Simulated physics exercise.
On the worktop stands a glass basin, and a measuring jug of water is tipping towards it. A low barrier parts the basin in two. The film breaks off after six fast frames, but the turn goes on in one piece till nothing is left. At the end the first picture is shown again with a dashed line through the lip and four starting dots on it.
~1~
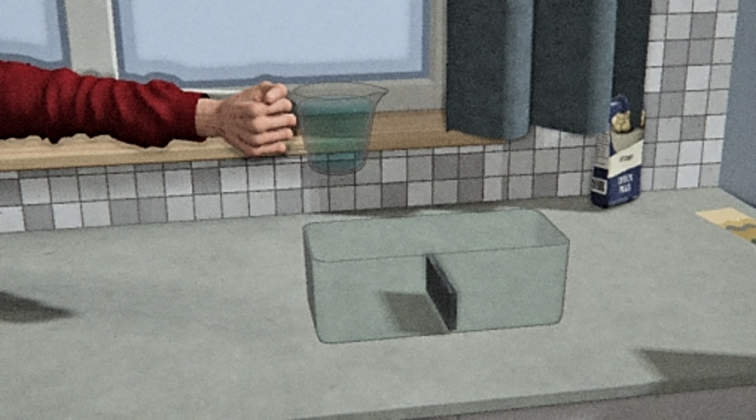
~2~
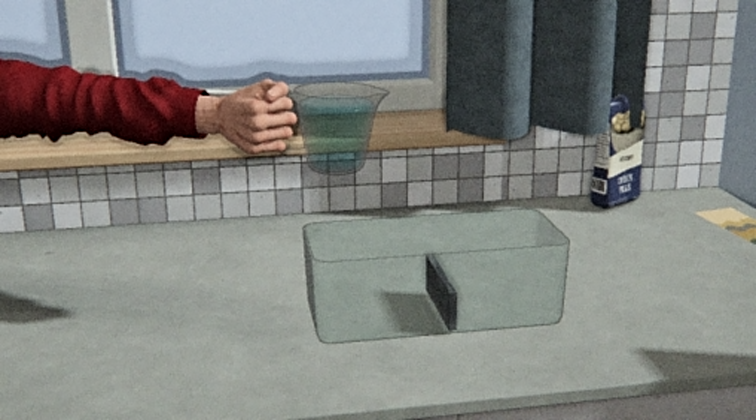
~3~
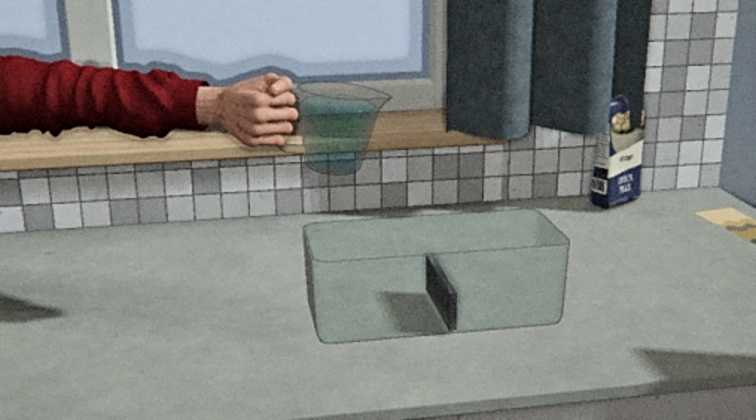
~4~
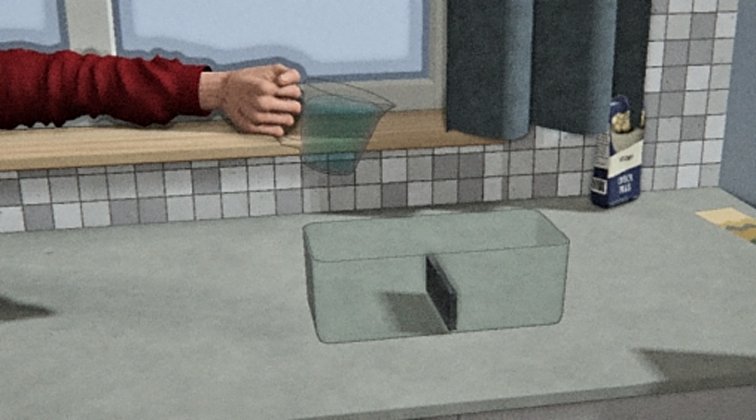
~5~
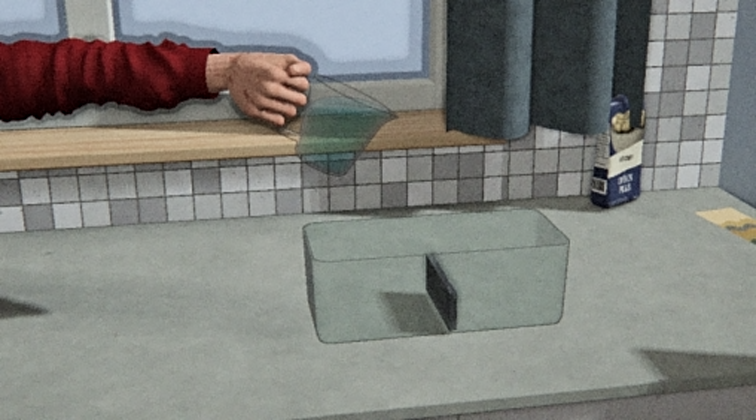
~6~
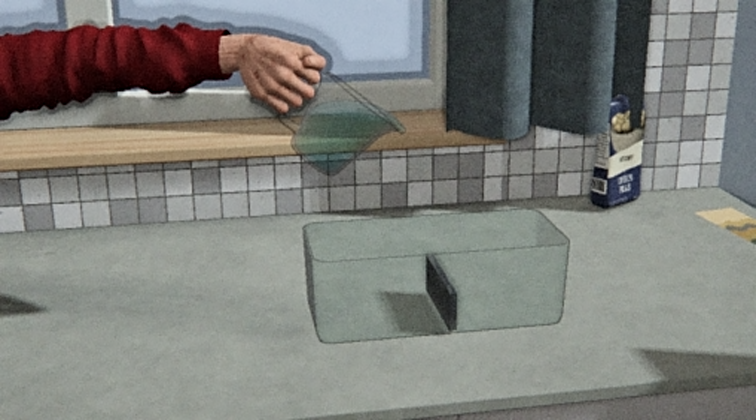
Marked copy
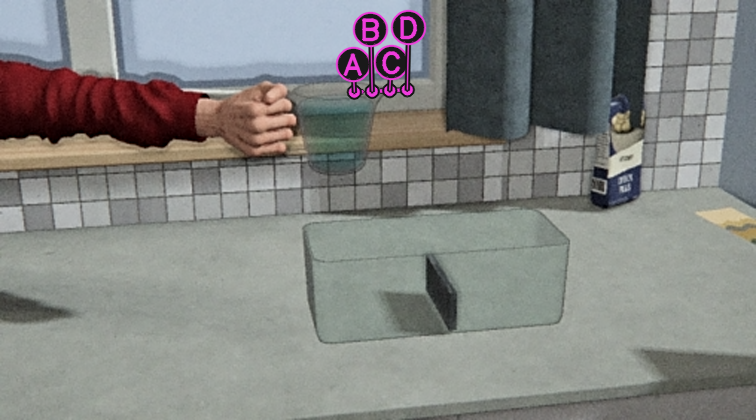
On a kitchen worktop, a red-sleeved arm holding a clear jug of bluish-green liquid gradually tilting it rightward above a divided glass basin.
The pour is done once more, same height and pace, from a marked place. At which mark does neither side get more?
Take D.
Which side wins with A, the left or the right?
The left one.
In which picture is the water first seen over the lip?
Picture 6.
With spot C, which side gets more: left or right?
More ends on the left.
On the marked copy, A at (354, 92); B at (372, 91); C at (389, 90); D at (407, 89).
If A is chosen, about 91 % ends left of the wall and 5 % right of it; 4 % is lost outside.
If B is chosen, about 89 % ends left of the wall and 5 % right of it; 6 % is lost outside.
If C is chosen, about 76 % ends left of the wall and 21 % right of it; 3 % is lost outside.
If D is chosen, about 53 % ends left of the wall and 45 % right of it; 3 % is lost outside.
